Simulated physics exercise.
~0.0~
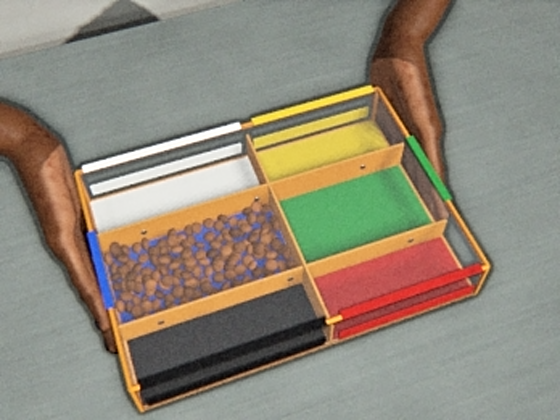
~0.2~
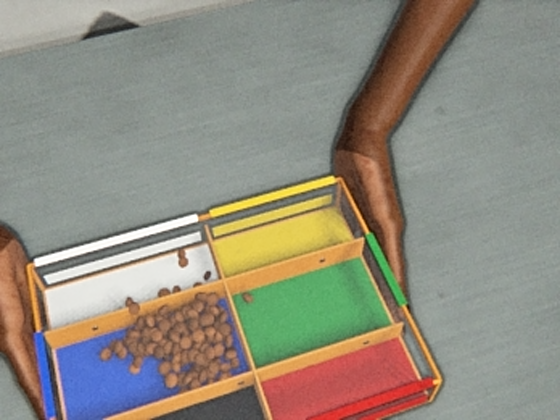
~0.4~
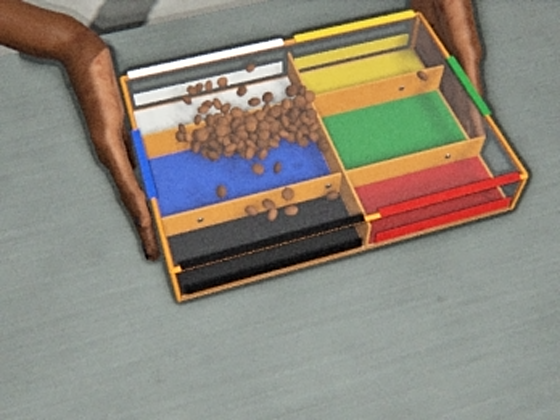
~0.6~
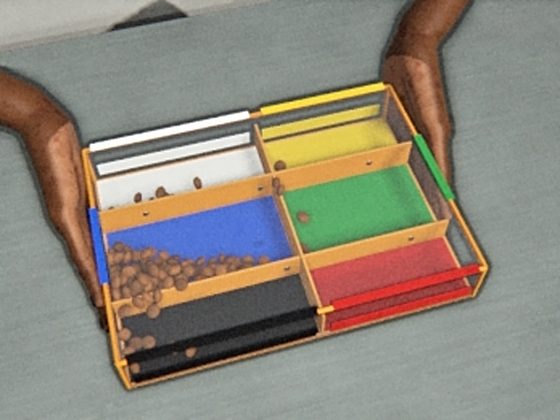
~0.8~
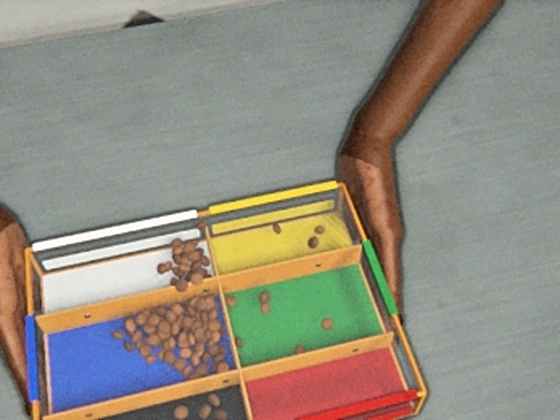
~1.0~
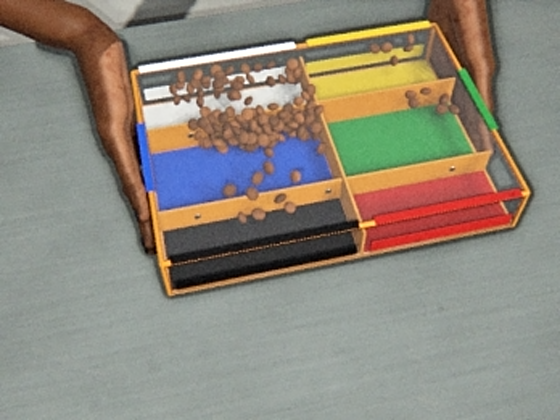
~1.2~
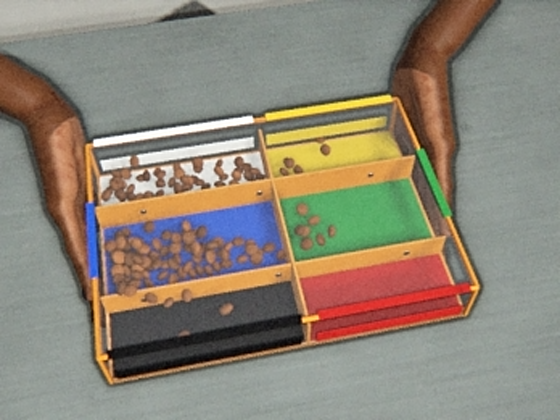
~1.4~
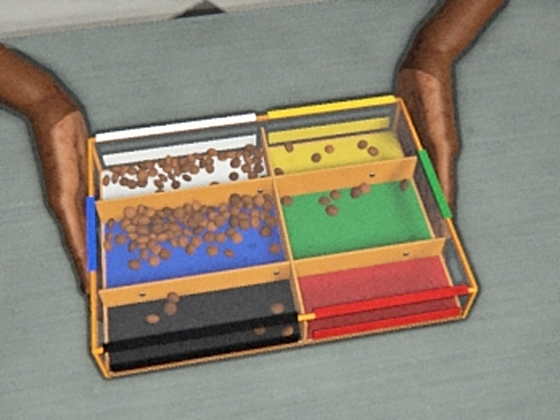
A shallow wooden tray with six coloured compartments is gripped at its sides by two hands over a grey surface, seen from above at a slant. White, blue and black sections run down the left, with yellow, green and red down the right. At first, brown kibble pieces fill the blue section. The hands shake the tray back and forth, and pieces hop into the white and black sections, then a few into yellow and green. Finally the tray rests level, with most kibble in blue, many pieces in white, a few in black, yellow and green, and red empty.
